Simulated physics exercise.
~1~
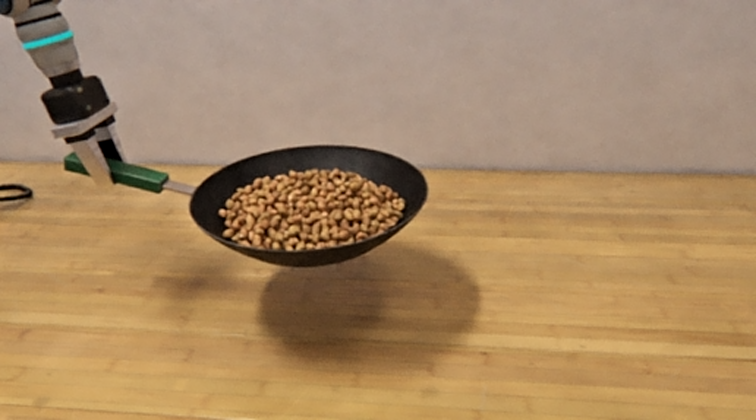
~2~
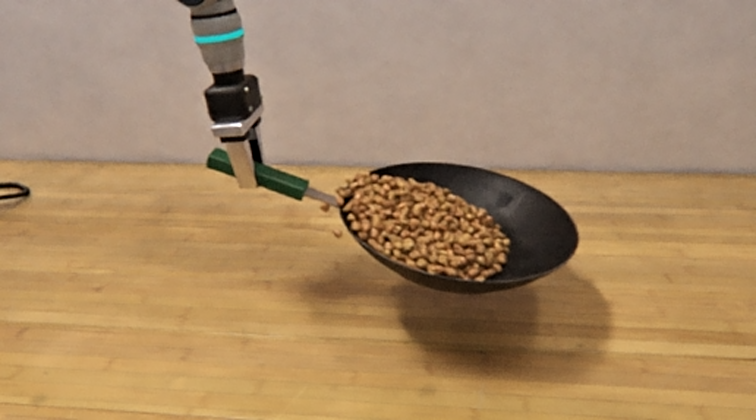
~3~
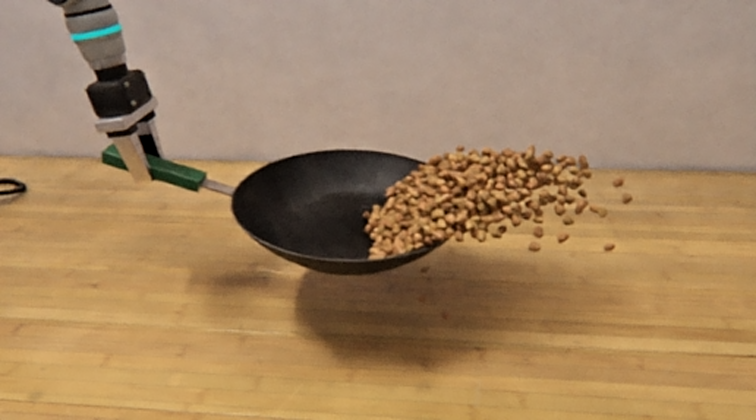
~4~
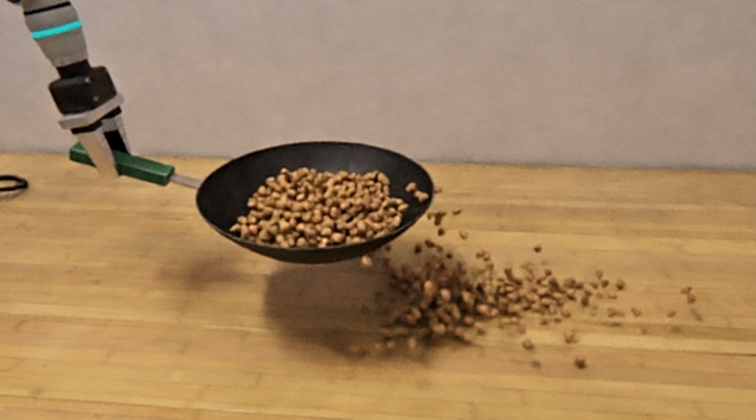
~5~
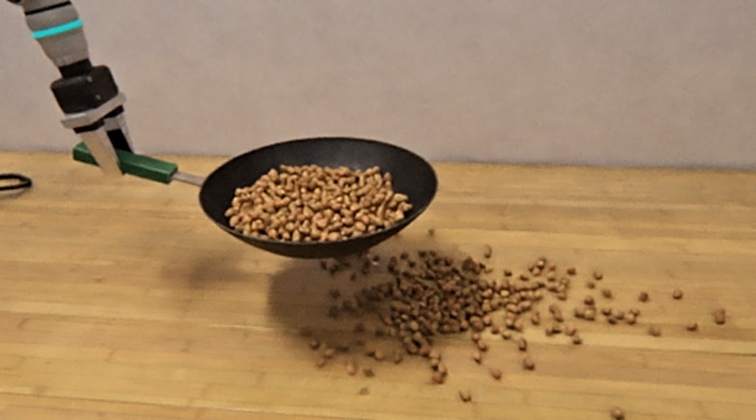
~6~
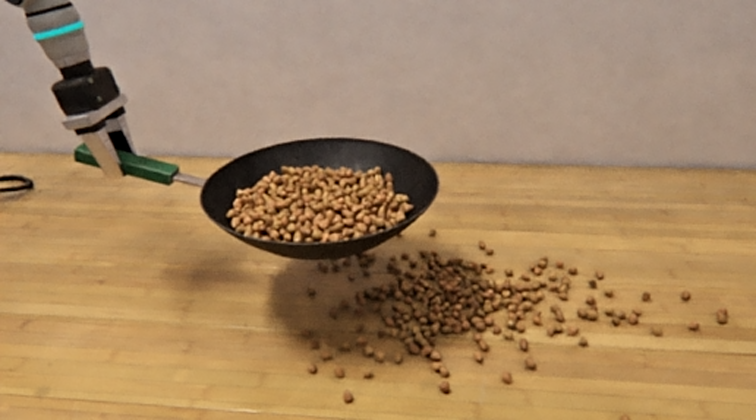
A robot arm jerks a pan of beans right then left, spilling some onto the table.
